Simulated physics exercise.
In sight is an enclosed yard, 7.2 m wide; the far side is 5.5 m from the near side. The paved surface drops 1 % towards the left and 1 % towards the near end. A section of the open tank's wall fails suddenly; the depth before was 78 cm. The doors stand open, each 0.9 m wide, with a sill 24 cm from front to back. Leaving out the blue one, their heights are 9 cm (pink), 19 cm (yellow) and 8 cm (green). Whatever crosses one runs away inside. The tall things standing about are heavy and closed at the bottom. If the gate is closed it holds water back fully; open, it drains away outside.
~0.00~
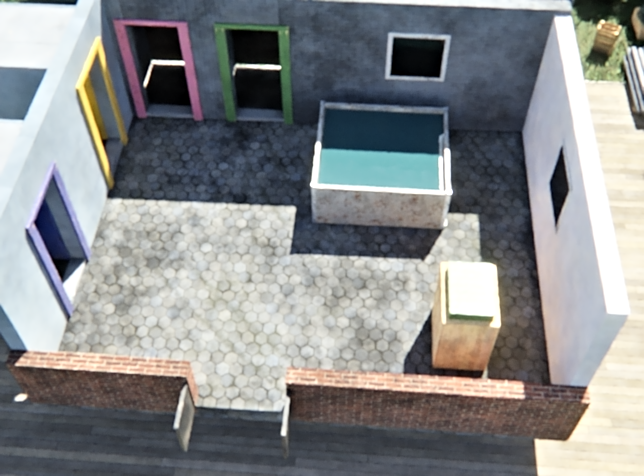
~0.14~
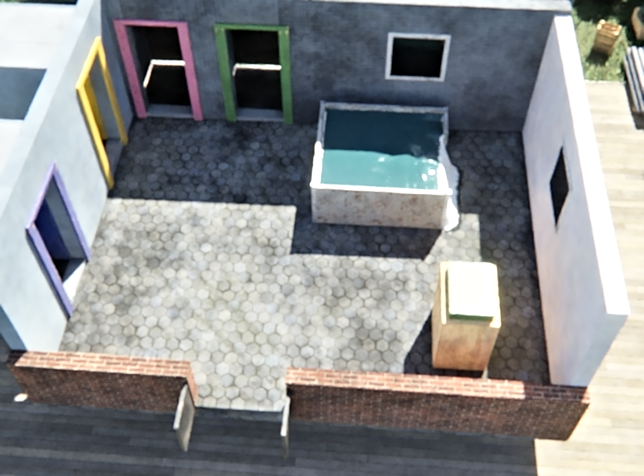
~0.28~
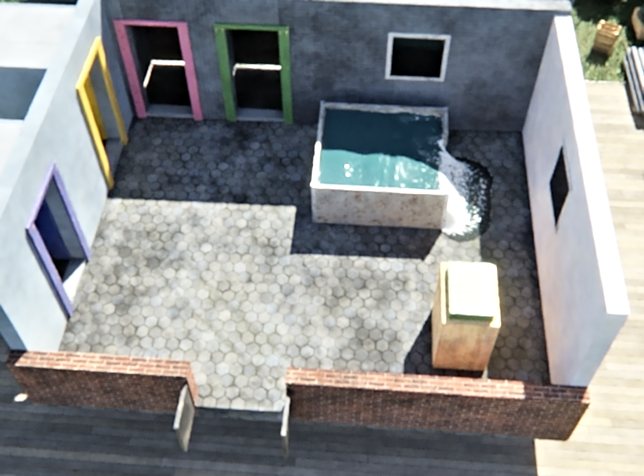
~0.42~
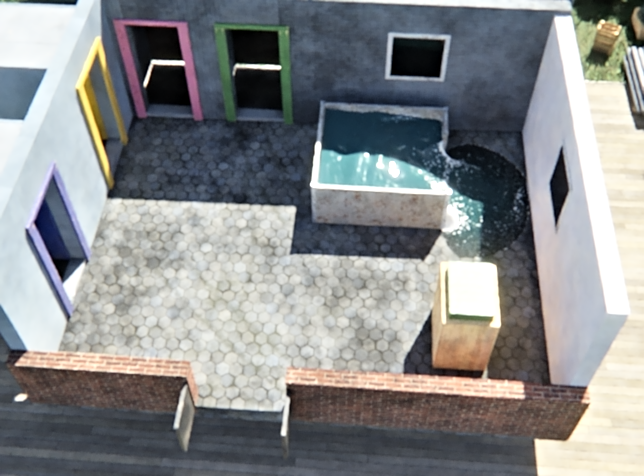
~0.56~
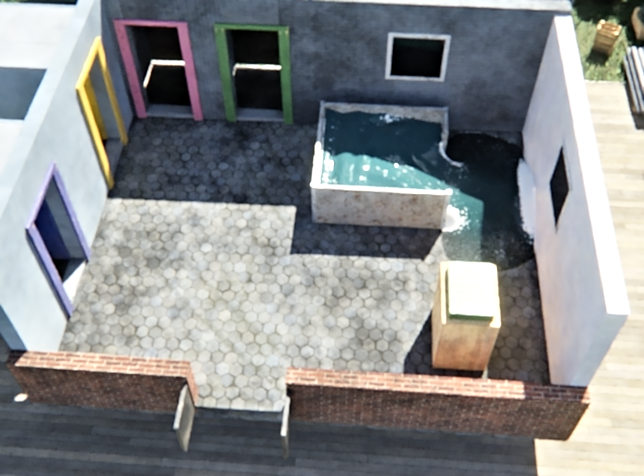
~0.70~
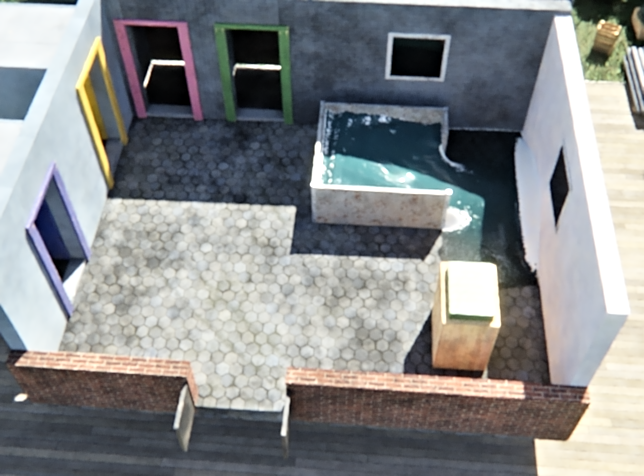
Open tank in a walled yard pouring water from its right side, the water spreading across paving to the right wall.
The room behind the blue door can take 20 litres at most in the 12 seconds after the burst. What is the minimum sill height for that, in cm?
Some 13 cm above the ground.
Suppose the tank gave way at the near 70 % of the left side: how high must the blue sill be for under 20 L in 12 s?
Some 19 cm.
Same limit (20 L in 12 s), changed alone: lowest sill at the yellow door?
Roughly 10.0 cm at yellow.
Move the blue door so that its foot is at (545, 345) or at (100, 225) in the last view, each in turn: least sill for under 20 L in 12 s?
Roughly 23 and 8.5 cm.
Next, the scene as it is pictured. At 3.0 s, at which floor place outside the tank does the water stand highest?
At about (503, 409).
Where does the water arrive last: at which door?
It is the blue one.
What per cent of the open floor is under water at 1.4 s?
About 15 per cent.
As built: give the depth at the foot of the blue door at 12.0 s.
Some 13.0 cm.
After 1.4 s water covers 15 % of the floor, deepest (52 cm) near (521, 203); it has not reached the blue door.
After 3.0 s water covers 40 % of the floor, deepest (40 cm) near (503, 409); it has not reached the blue door.
After 12.0 s water covers 100 % of the floor, deepest (14 cm) near (49, 381); 13 cm at the blue door, 129 litres in over its 8 cm sill.
At the blue door as built, the water arrived by 4.9 s and peaked near 17 cm at 5.6 s.
Run again over the same 12 s with other heights there, 47 litres in over 11 cm, 5 litres over 15 cm. The limit of 20 litres is kept from about 13 cm up.
